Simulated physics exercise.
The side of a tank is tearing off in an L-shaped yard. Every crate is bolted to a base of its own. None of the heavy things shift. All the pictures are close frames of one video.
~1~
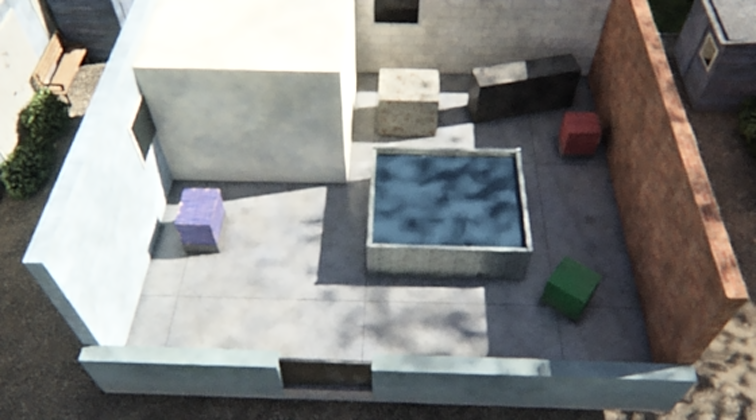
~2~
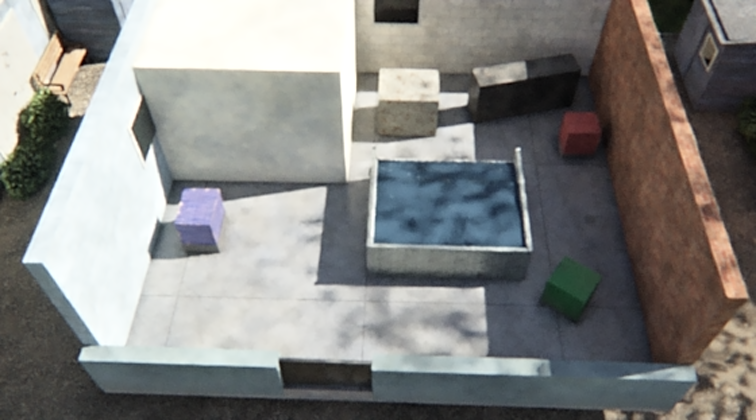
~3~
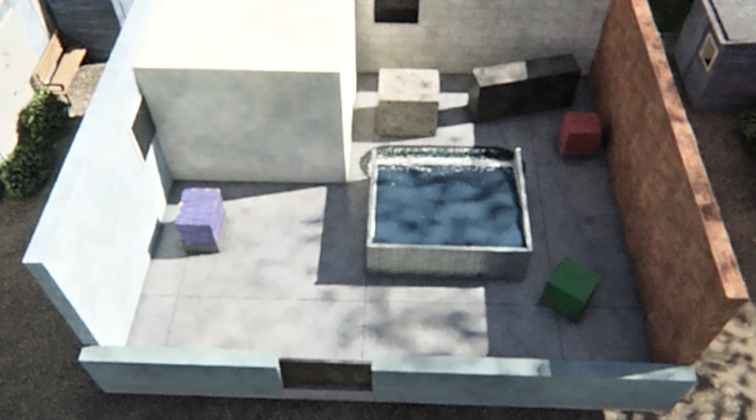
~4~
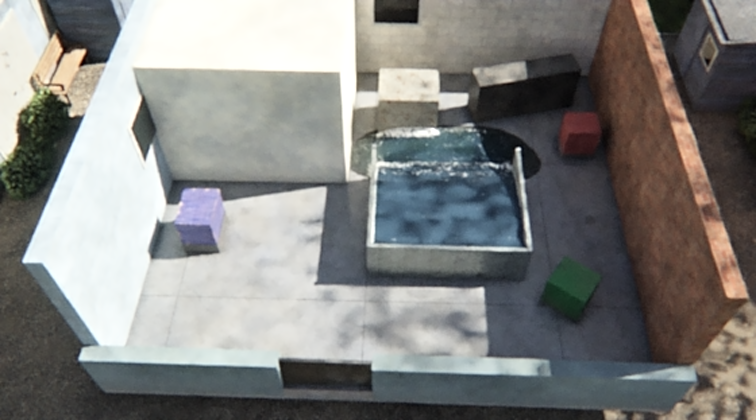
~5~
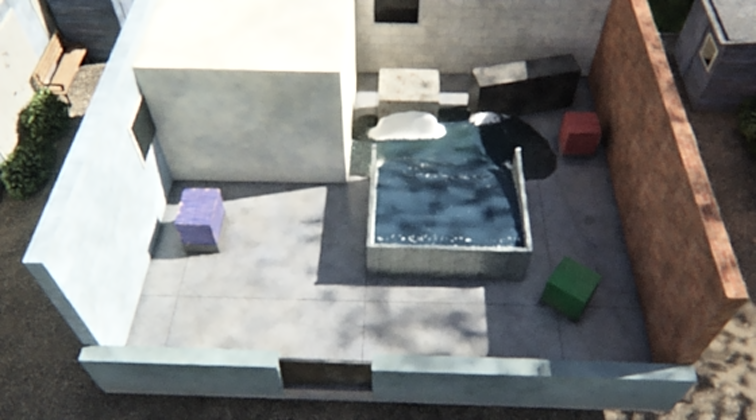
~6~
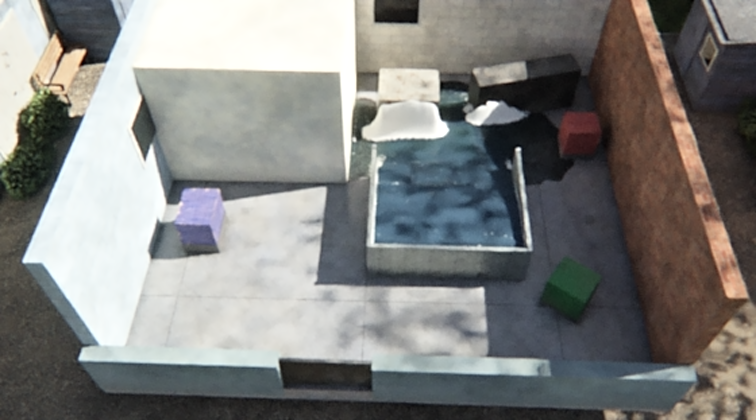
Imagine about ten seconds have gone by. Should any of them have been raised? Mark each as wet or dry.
Green crate: Wet; red crate: Wet; blue crate: Dry.
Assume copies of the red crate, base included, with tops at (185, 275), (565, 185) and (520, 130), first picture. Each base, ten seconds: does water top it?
So, in the order given: Untouched, flooded, flooded.
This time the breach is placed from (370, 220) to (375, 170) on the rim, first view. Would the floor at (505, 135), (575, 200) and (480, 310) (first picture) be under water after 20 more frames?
Place one: Spared by the leak. Place two: Spared by the leak. Place three: Spared by the leak.
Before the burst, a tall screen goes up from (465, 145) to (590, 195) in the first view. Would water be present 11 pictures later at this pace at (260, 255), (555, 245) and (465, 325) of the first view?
One by one: Spared, soaked, spared.
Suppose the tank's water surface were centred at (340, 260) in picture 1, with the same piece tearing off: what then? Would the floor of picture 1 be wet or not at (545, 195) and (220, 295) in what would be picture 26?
One after the other: Flooded, under water.
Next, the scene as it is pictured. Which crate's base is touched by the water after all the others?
That is the blue-painted one.
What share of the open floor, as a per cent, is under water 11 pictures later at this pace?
Estimate: Near 35 %.
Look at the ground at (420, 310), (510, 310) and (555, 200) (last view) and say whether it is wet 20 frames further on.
Going through them in order, I'd say clear, clear and drenched.
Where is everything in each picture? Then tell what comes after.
The first frame shows the tank at (447, 198) is whole and still.
In the second frame, the front is at a hidden place, out from the gap on the tank's far side.
In the third frame, the front is at (366, 158), out from the gap on the tank's far side.
In the fourth frame, the front is at (351, 153), out from the gap on the tank's far side.
In the fifth frame, water pours out on the tank's far side and has run to (353, 126).
In the sixth frame, water pours out on the tank's far side and has run to (456, 84).
A moment on, water covers 25 % of the floor; the green crate not reached, the red crate water round its plinth, the blue crate not reached.
Next, water covers 35 % of the floor; the green crate not reached, the red crate water round its plinth, the blue crate not reached.
Then, water covers 60 % of the floor; the green crate water round its plinth, the red crate water round its plinth, the blue crate not reached.
Later, water covers 85 % of the floor; the green crate water round its plinth, the red crate water round its plinth, the blue crate water round its plinth.
In the end, water covers 95 % of the floor; the green crate was topped, the red crate was topped, the blue crate stayed above the water.
